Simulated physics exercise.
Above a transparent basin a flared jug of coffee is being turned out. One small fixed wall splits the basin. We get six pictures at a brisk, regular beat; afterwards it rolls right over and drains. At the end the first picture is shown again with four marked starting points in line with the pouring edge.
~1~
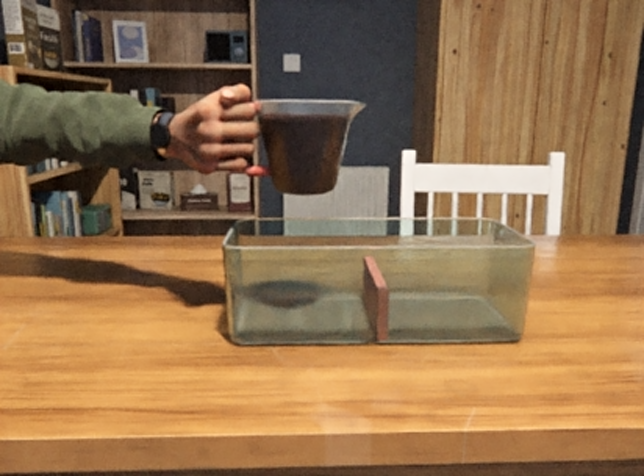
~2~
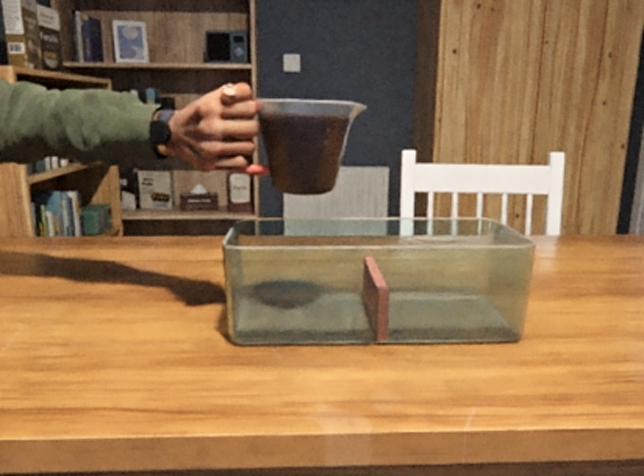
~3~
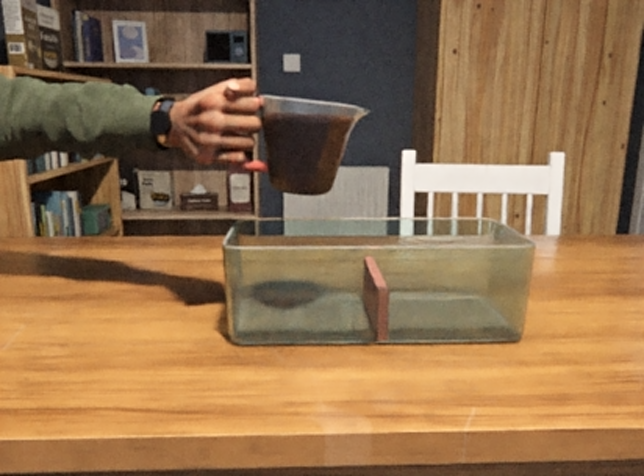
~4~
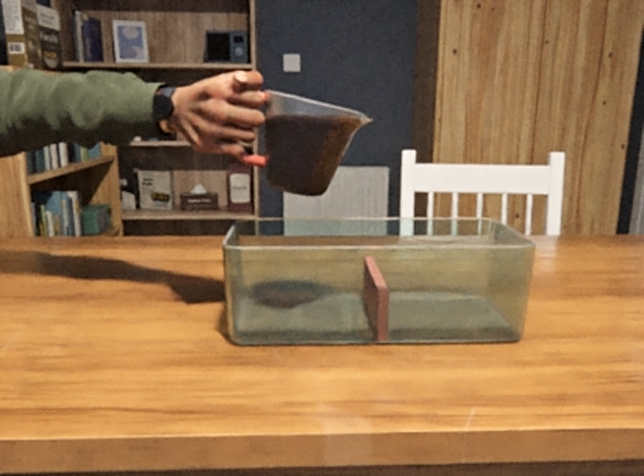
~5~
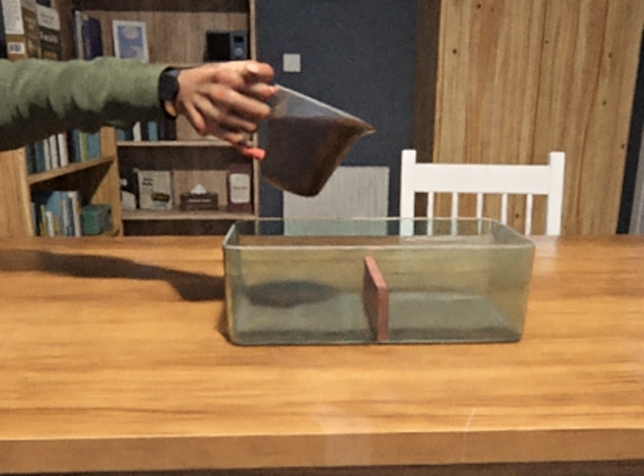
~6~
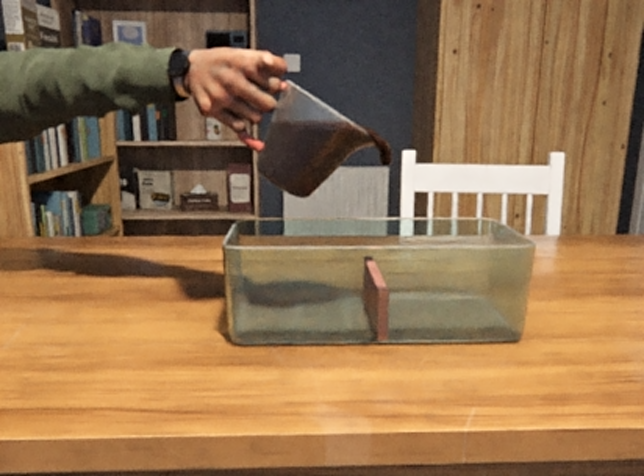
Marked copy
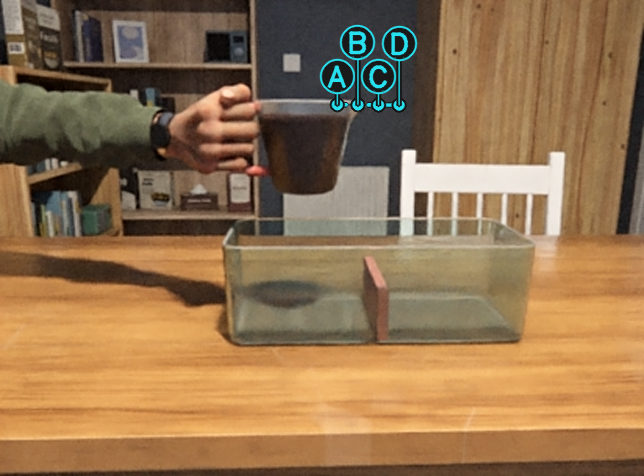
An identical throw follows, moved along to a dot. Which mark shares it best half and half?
I would pick spot A.
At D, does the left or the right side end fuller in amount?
More ends on the right.
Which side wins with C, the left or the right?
The right side.
On the marked copy, A at (337, 104); B at (357, 104); C at (378, 104); D at (399, 105).
If A is chosen, about 50 % ends left of the wall and 49 % right of it.
If B is chosen, about 18 % ends left of the wall and 81 % right of it.
If C is chosen, about 3 % ends left of the wall and 97 % right of it.
If D is chosen, about 1 % ends left of the wall and 98 % right of it.
